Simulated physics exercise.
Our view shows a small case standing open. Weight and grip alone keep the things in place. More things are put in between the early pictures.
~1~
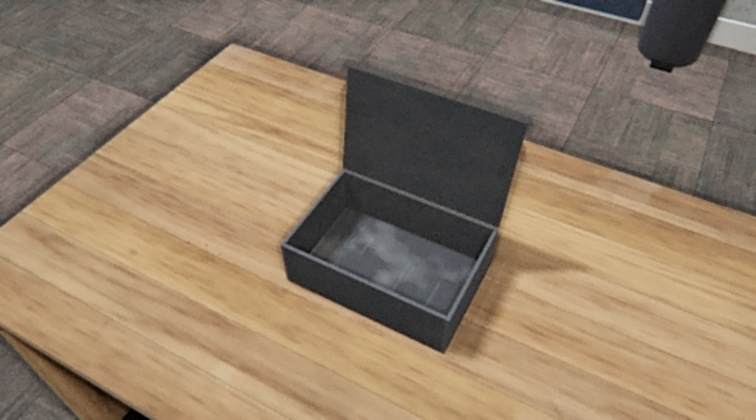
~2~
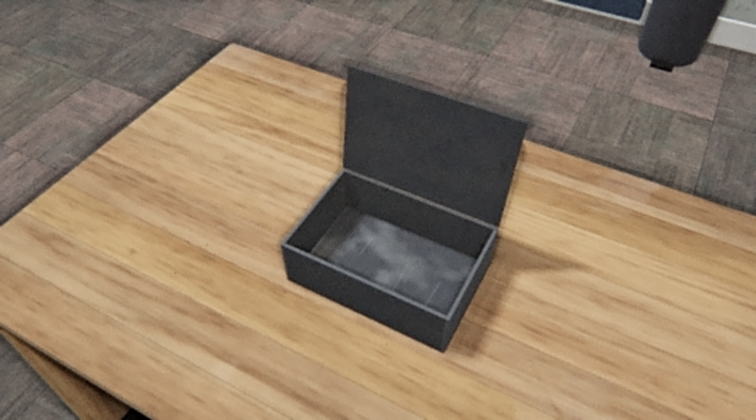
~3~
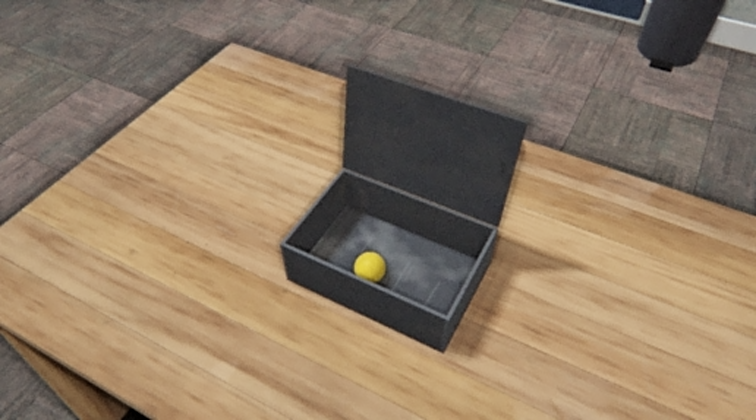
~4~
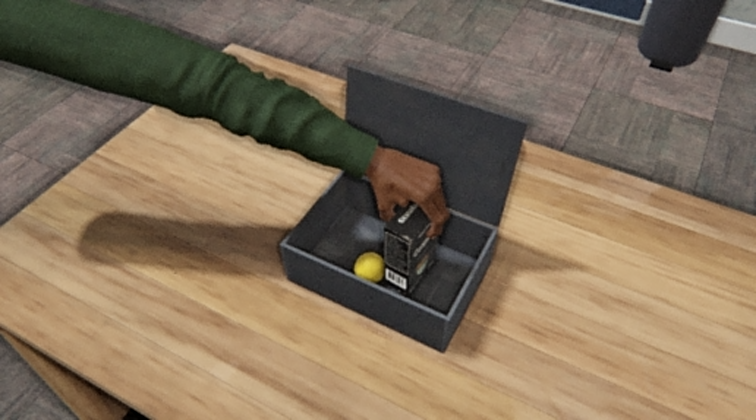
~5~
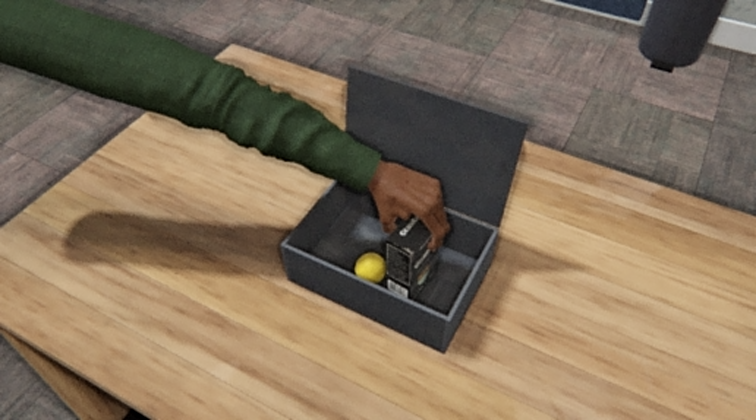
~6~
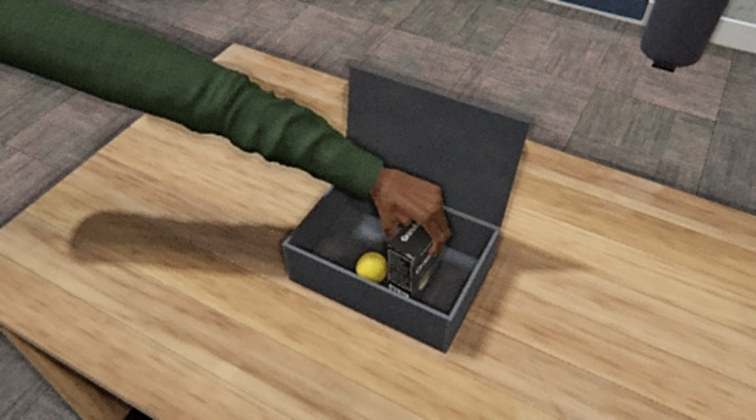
A dark open box sat empty on a wooden table until a yellow ball-like item appeared inside, then a hand in a green sleeve lowered a small black carton in beside it.
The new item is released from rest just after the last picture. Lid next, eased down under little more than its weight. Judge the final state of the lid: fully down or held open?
In the end it is held open.
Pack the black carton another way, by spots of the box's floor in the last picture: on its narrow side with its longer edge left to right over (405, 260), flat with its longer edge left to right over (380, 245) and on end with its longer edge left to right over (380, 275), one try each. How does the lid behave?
So, one: It drops fully; two: It drops fully; three: It drops fully.
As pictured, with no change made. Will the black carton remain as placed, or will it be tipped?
As it turns out, it keeps its original angle.
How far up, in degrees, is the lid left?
I'd say roughly 35 degrees above the rim.
Then, 1.10 s on from there, lid starting down.
Then, 1.40 s on from there, lid 74° above the rim.
Then, 1.60 s on from there, lid 57° above the rim.
Then, 1.70 s on from there, lid 46° above the rim.
In the end, lid 37° above the rim; both unmoved. At the end, from the last picture's camera, black carton near (414, 262).
